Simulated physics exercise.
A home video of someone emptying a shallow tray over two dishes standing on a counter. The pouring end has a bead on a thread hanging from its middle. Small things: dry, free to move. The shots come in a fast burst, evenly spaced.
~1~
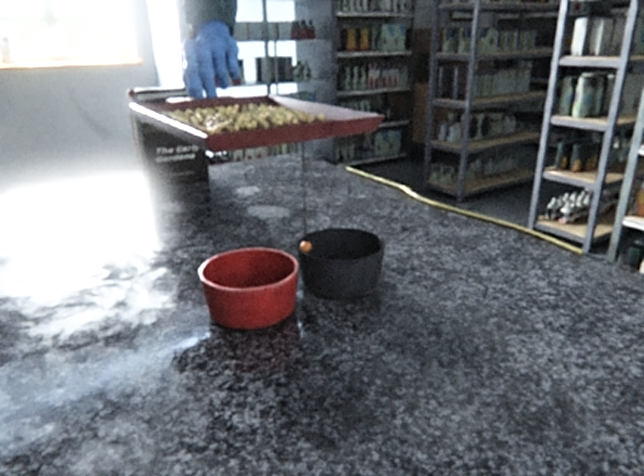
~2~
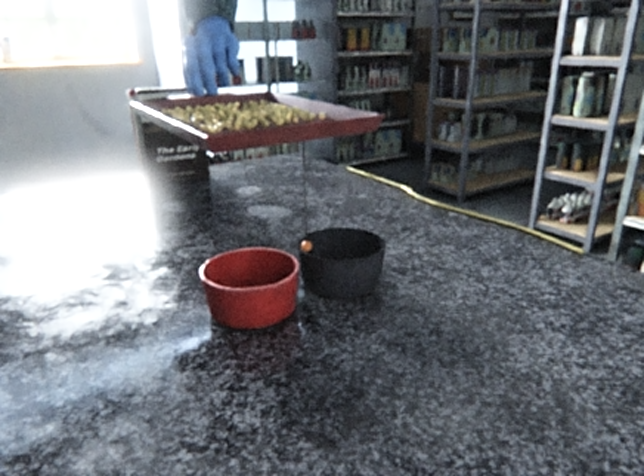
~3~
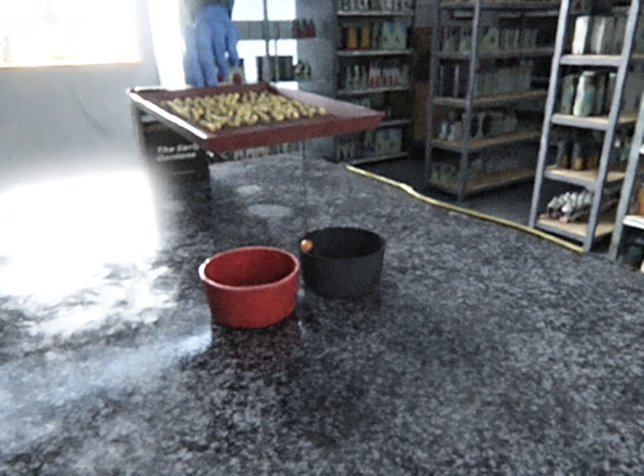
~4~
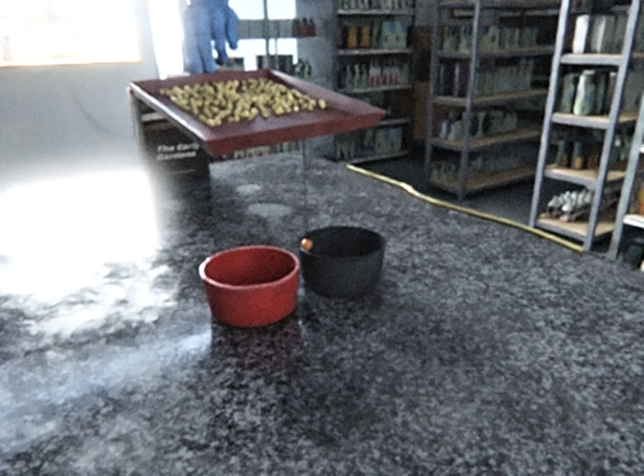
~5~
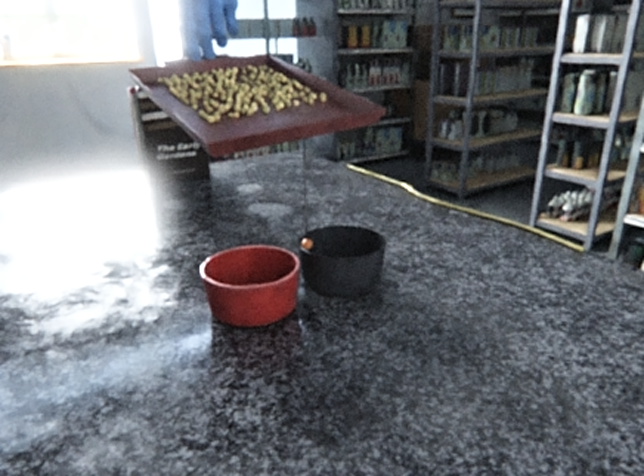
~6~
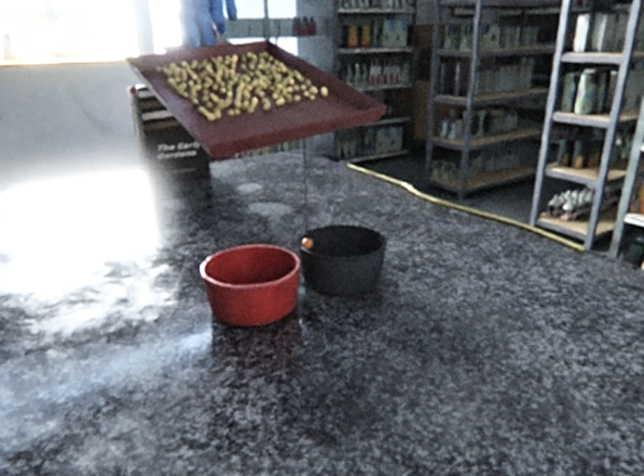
A blue-gloved hand lifts the far side of a red tray of soya beans.
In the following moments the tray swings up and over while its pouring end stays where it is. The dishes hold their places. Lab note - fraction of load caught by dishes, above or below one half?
Below one half.
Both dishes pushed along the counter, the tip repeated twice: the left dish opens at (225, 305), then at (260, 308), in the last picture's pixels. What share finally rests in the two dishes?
Trial 1 around 90 percent, trial 2 around 60 percent.
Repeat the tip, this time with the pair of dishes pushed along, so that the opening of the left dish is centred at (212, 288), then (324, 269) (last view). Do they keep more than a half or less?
Try 1: The greater share; try 2: A lesser share.
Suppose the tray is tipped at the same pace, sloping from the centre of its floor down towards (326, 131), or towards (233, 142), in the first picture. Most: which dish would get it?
One: The dish on the right. Two: The left dish.
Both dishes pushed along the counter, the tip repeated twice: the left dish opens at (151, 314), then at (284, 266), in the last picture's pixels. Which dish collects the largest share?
Well, the right-side one at the first spot and the left-side one at the second.
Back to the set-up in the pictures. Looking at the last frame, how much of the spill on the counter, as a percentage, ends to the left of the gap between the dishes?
Left fraction: Around 70 per cent.
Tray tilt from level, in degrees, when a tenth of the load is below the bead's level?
Near 50 degrees.
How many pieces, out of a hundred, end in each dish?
Left dish 20, right dish 0 %.
Just after the last frame, tray tipped steeply; roughly half on the tray; just a few in the left dish; roughly a third outside both; about a tenth in the air.
A moment on, tray tipped right over; roughly a quarter in the left dish; roughly two thirds outside both; about a tenth in the air.
Further on, tray tipped past a quarter turn; roughly a quarter in the left dish; the larger part outside both.
When it is over, tray tipped past a quarter turn; roughly a quarter in the left dish; not one in the right dish; the larger part outside both.
